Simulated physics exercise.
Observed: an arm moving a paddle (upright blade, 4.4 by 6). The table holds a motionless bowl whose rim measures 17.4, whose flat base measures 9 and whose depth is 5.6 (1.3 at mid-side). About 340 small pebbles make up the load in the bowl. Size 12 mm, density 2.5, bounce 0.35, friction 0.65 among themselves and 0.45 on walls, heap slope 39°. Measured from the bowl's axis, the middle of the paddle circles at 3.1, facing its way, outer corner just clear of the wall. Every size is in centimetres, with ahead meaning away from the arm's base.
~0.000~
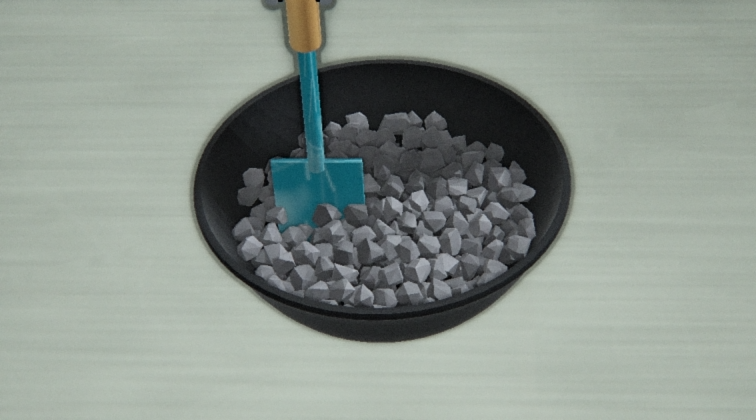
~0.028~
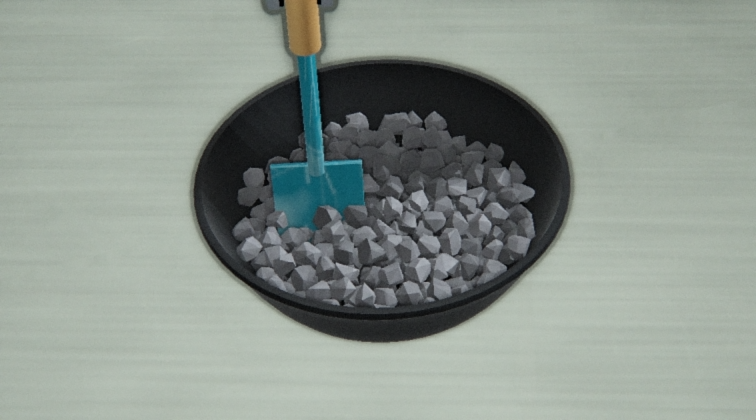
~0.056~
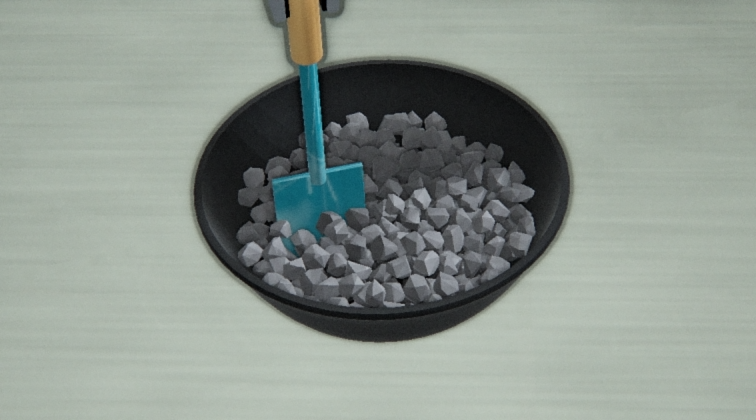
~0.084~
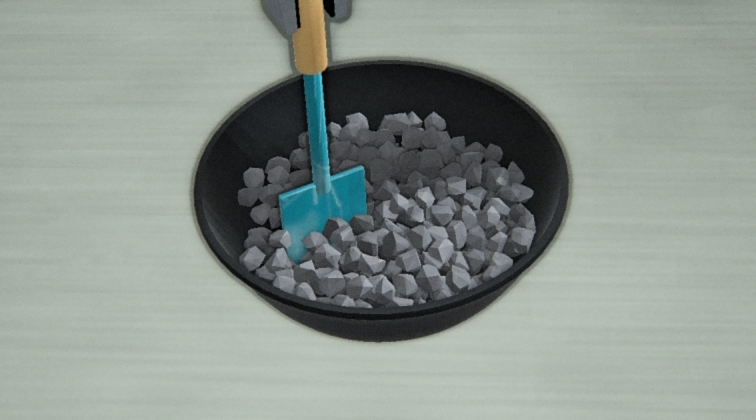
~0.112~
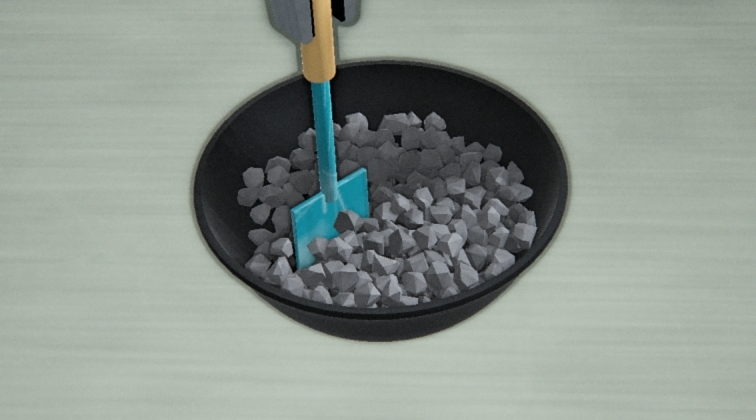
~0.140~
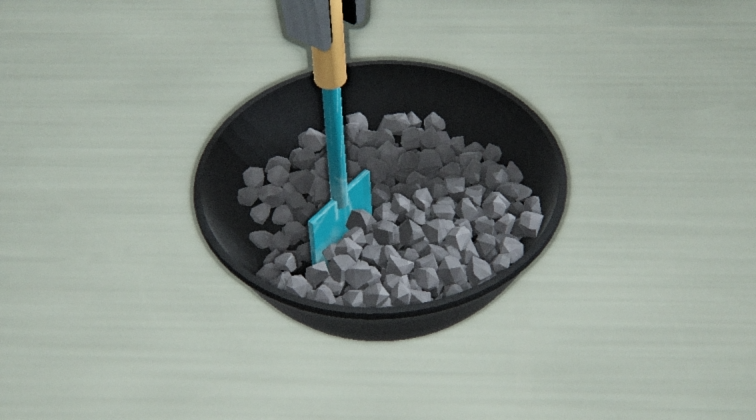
Teal paddle with a wooden handle, held by a grey gripper, pushing through grey pebbles in a black bowl while turning edge-on.
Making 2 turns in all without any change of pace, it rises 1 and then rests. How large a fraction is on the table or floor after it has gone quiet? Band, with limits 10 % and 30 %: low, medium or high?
Medium.
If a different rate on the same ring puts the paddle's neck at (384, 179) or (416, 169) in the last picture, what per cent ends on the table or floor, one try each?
Around 40 and 45 per cent respectively.
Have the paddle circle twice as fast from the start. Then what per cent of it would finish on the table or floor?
In that case it comes to around 40 percent.
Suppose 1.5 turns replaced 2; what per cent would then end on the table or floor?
15 %.
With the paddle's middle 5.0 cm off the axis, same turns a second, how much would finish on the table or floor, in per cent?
Around 30 in a hundred.
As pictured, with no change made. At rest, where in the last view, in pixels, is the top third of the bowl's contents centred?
Looks like roughly (309, 241) to me.
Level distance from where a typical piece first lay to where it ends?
Roughly 9 cm.
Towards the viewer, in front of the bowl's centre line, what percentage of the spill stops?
About 40 per cent.
By 0.70 s, 318° round, highest piece 8 above the table; 307 in the bowl, 30 on the table or floor, 1 in flight or on the tool.
By 1.26 s, 220° round, highest piece 7 above the table; 279 in the bowl, 54 on the table or floor, 5 in flight or on the tool.
By 1.74 s, 0° round, highest piece 6 above the table; 273 in the bowl, 65 on the table or floor.
By 2.44 s, 0° round, highest piece 6 above the table; 273 in the bowl, 65 on the table or floor.
Final count, 273 in the bowl, 65 on the table or floor. That is 19 % on the table or floor.
